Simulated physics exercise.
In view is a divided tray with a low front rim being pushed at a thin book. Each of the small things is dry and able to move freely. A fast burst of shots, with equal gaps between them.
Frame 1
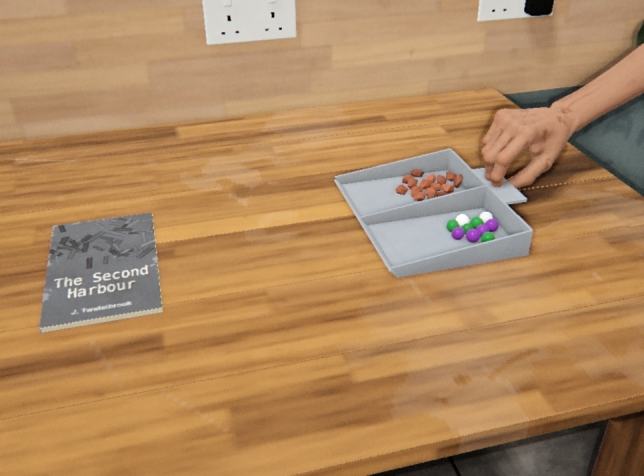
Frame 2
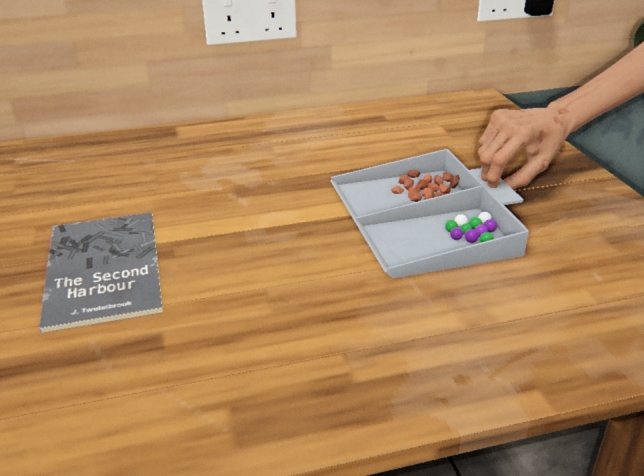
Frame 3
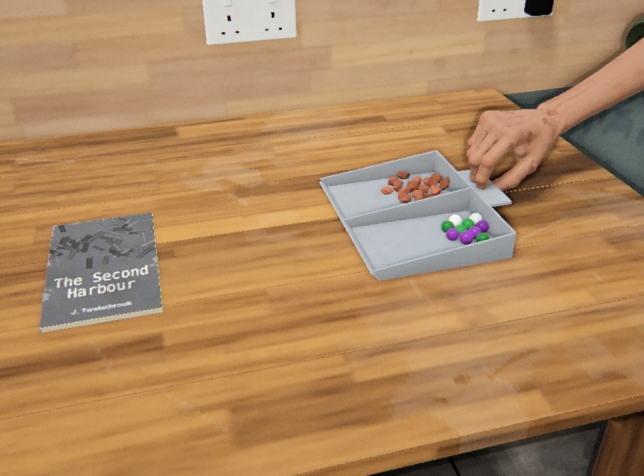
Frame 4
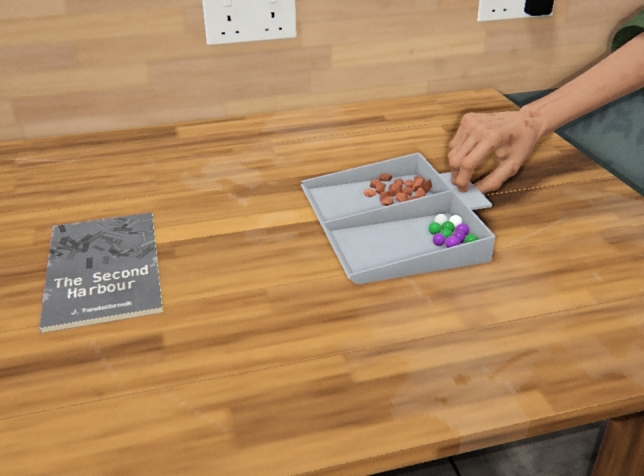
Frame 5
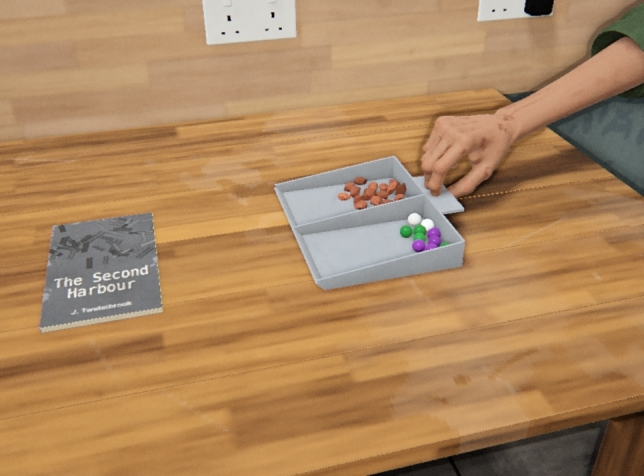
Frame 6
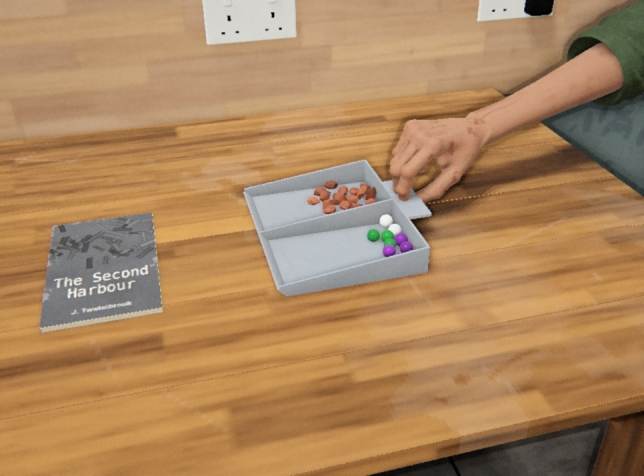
On a wooden table below wall sockets, a hand at the right holds a grey divided tray of reddish-brown bits and green, white and purple balls. It pushes the tray left, slowly then faster, toward a thin grey book that stays still, leaving a gap between them.
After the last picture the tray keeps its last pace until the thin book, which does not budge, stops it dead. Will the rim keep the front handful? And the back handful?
What you'd see at the finish is that the front handful drops some out and the back handful does not lose any.
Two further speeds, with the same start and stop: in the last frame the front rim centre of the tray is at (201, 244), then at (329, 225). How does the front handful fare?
Lab note - place 1: Some overflow; place 2: Held in.
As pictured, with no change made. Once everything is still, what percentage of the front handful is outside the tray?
Estimated share: About 50 in a hundred.
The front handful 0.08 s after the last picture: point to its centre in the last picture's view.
Roughly pixel (341, 251).
Then, 0.08 s after the last picture, tray still sliding, front rim near (211, 242); front handful all inside; back handful all inside.
Then, 0.27 s after the last picture, tray stopped at the thin book; front handful all inside, moved towards the front rim; back handful all inside, moved towards the front rim.
Then, 0.48 s after the last picture, tray stopped at the thin book; front handful about half out of the tray; back handful all inside, moved towards the front rim.
By the end, tray stopped at the thin book; front handful about half out of the tray; back handful all inside, moved towards the front rim.
